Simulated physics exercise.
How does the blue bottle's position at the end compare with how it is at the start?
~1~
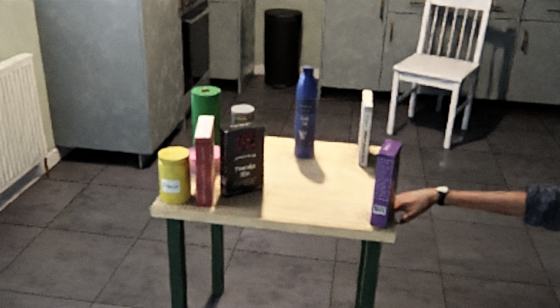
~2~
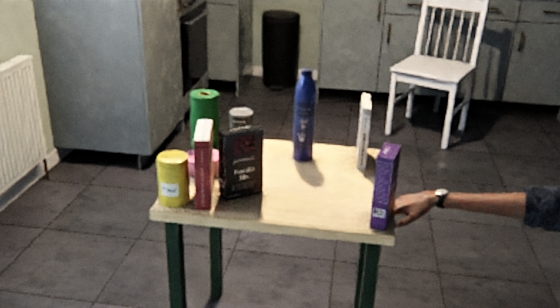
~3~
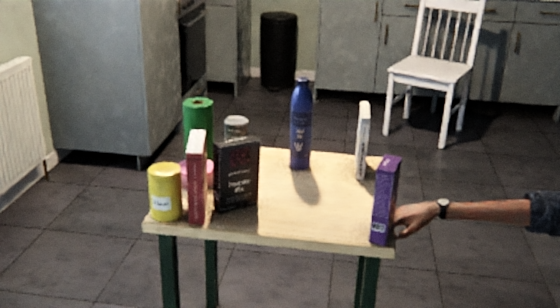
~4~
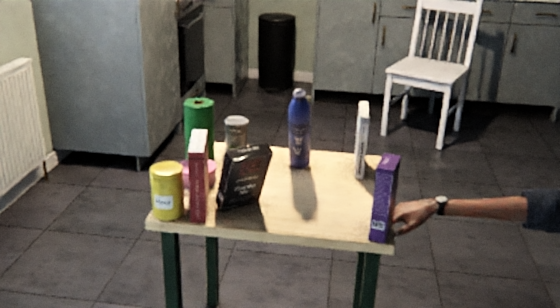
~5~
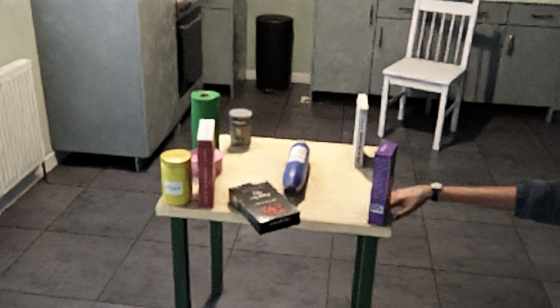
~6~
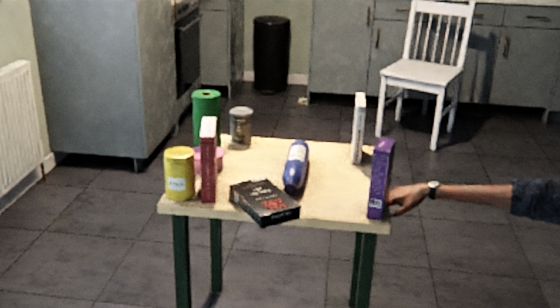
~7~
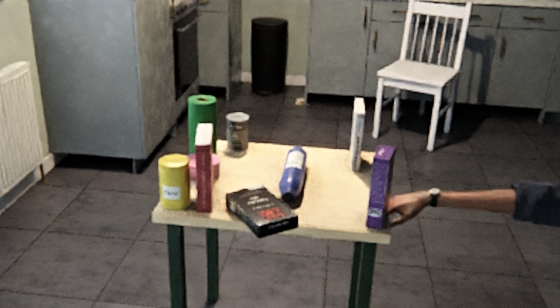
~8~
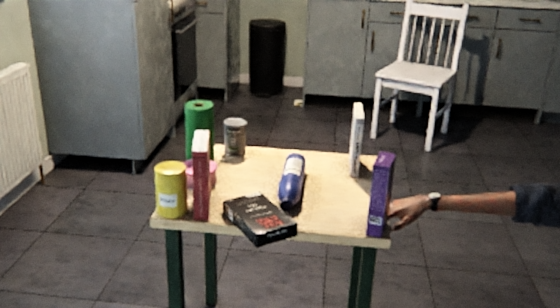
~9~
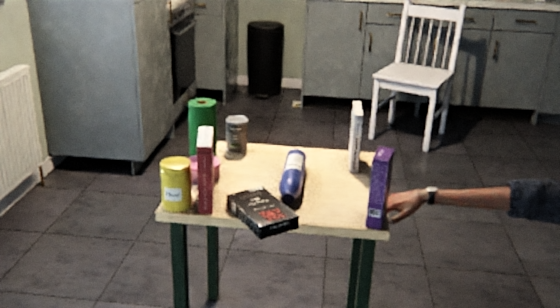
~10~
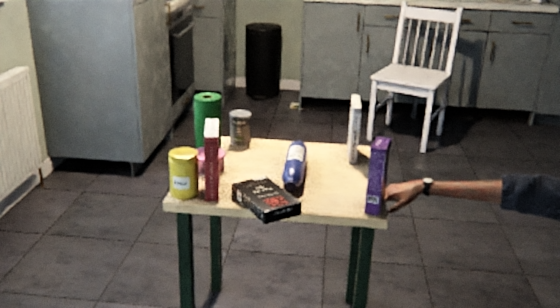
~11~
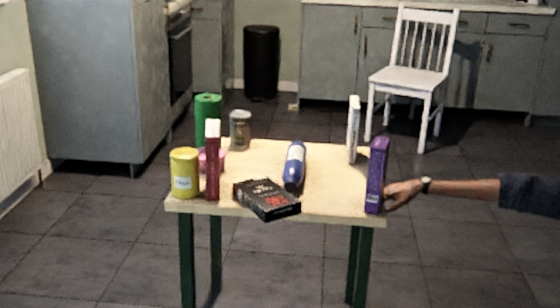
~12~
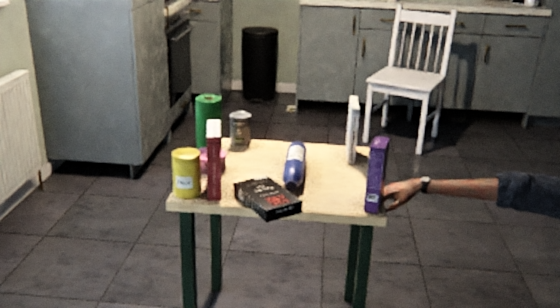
At the start the blue bottle stands upright on the table, and by the end it is lying on its side.
In a kitchen with grey cupboards, a black bin and a white chair, a small pale table with dark green legs is seen from the front and slightly above. On it stand a yellow jar, a red book, a green roll and a black packet at the left, a blue bottle near the middle, and a white book and a purple packet at the right. A hand reaches in from the right to the table's edge. The black packet and the blue bottle tip, then drop flat, uncovering a grey tin. The others stay standing, the hand still at the edge.
